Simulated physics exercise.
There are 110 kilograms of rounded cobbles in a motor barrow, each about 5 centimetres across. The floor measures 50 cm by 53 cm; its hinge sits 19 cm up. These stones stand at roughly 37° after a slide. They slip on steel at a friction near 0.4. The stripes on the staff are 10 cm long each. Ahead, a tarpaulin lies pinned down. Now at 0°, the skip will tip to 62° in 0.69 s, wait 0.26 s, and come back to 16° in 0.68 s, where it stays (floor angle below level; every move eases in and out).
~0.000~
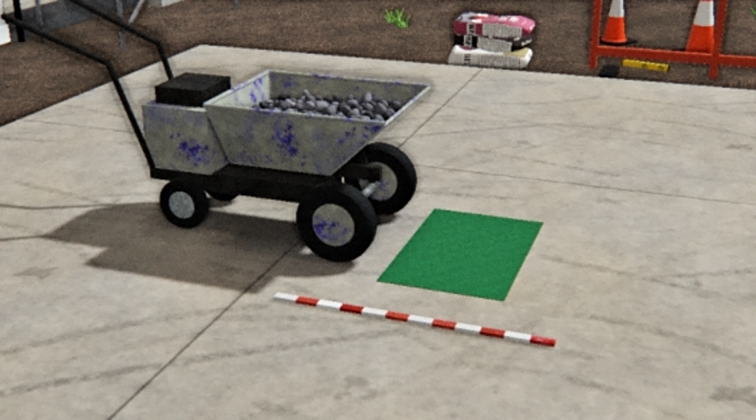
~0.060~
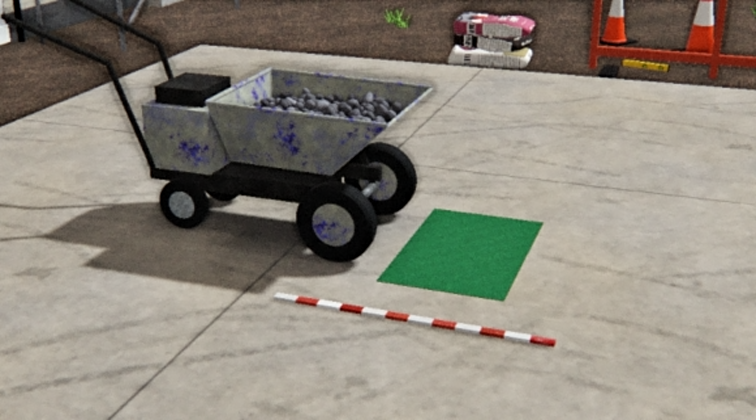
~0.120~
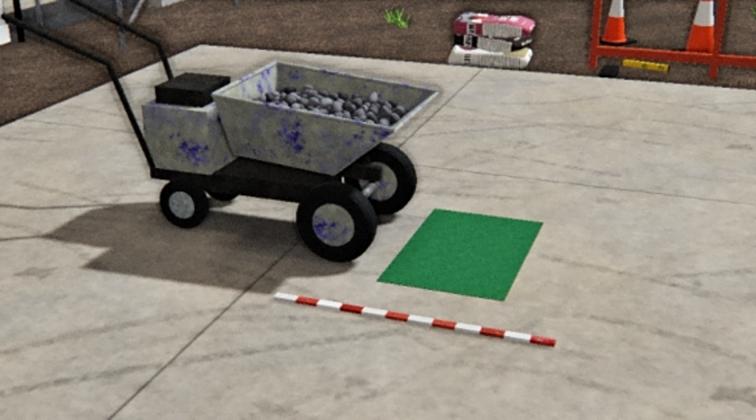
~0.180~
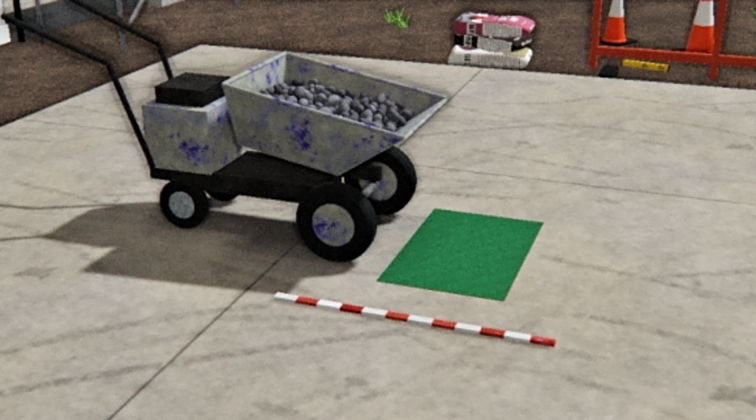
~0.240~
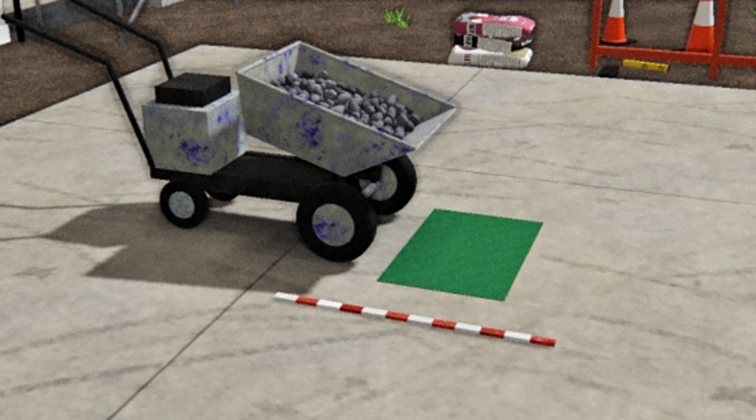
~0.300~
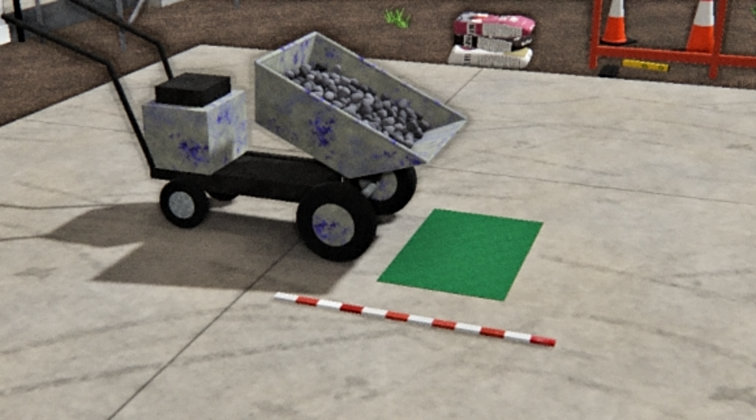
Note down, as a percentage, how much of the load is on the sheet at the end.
Approximately 30 out of 100.
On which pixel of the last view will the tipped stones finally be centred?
Their middle lands near (540, 256).
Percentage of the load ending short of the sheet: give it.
Around 0 per cent of the load ends up there.
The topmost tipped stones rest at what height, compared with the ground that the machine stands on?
Around 14 cm above it, I'd say.
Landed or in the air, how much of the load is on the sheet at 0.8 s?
Close to 10 per cent at that time.
After 0.5 s the floor is at 53°; 100 % in the skip; the foremost stones are at (438, 181).
After 0.8 s the floor is at 62°; 89 % in the skip, 11 % on the sheet; the foremost stones are at (505, 237).
After 2.1 s the floor is at 16°; 17 % in the skip, 30 % on the sheet, 53 % off the sheet elsewhere; the foremost stones are past the picture's edge.
After 4.0 s the floor is at 16°; 17 % in the skip, 30 % on the sheet, 53 % off the sheet elsewhere; the foremost stones are past the picture's edge.
